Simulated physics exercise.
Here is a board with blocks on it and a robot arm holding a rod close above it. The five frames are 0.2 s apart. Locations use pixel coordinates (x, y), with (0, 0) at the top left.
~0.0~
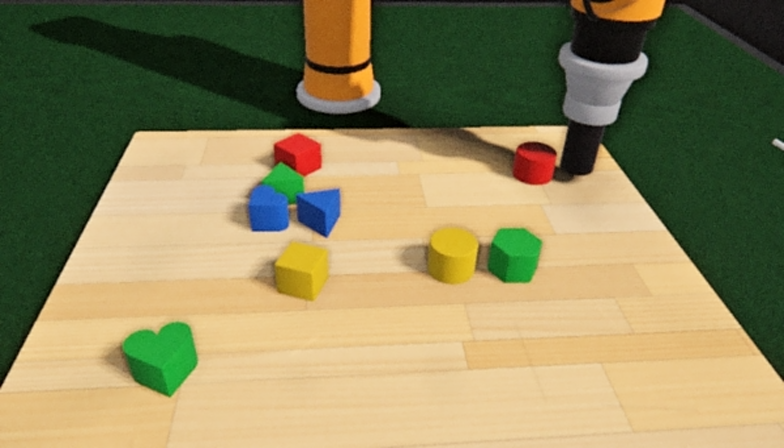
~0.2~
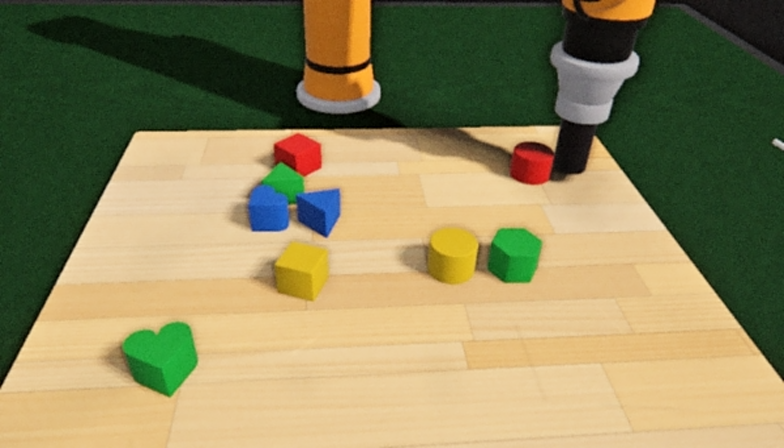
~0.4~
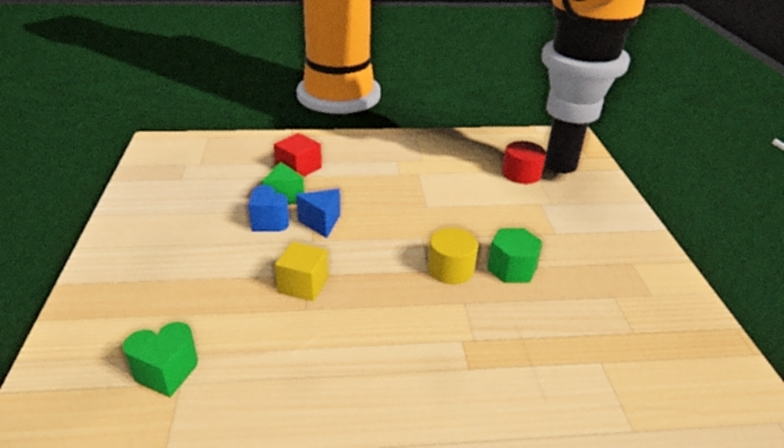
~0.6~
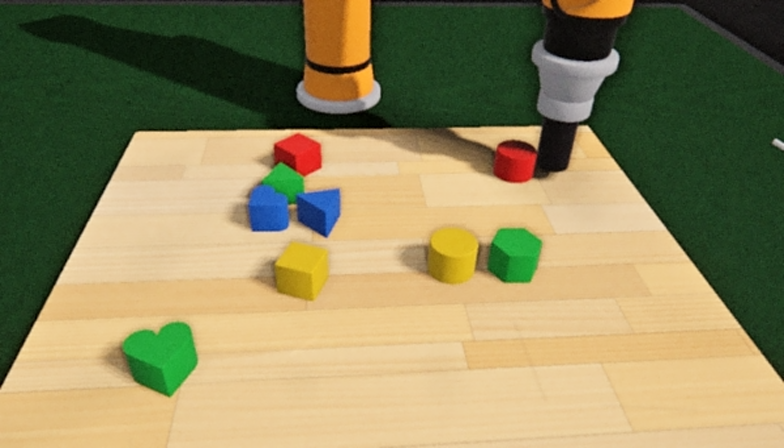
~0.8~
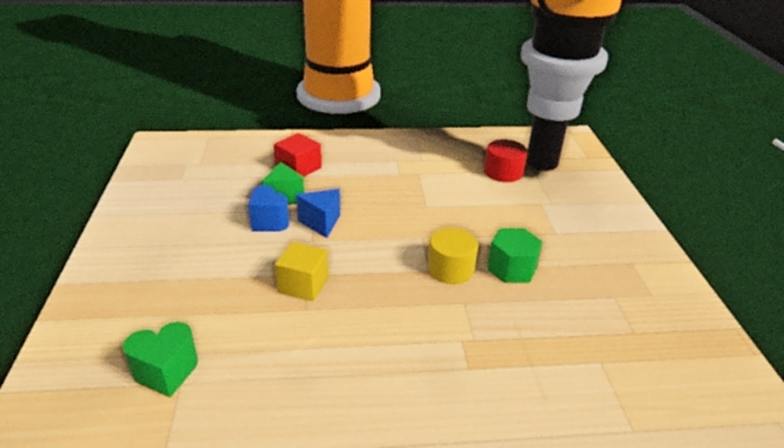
The robot arm's black rod moved left against the small red cylinder near the board's far right edge and pushed it a short way left, while the yellow, green, blue and other red blocks stayed still.
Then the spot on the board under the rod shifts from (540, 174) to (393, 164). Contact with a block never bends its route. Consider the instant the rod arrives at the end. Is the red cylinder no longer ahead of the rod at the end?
Short answer: No.
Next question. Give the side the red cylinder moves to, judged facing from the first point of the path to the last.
Answer: Left.
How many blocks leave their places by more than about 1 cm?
The push moves one block more than 1 cm.
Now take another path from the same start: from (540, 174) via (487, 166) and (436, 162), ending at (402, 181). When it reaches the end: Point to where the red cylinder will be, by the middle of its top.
When the path ends, it will be at (374, 168).
What follows on the original path. One third of the way, rod (491, 159); red cylinder (456, 145).
Two thirds of the way, rod (442, 156); red cylinder (407, 144).
At the end, rod (393, 153); red cylinder (360, 146).
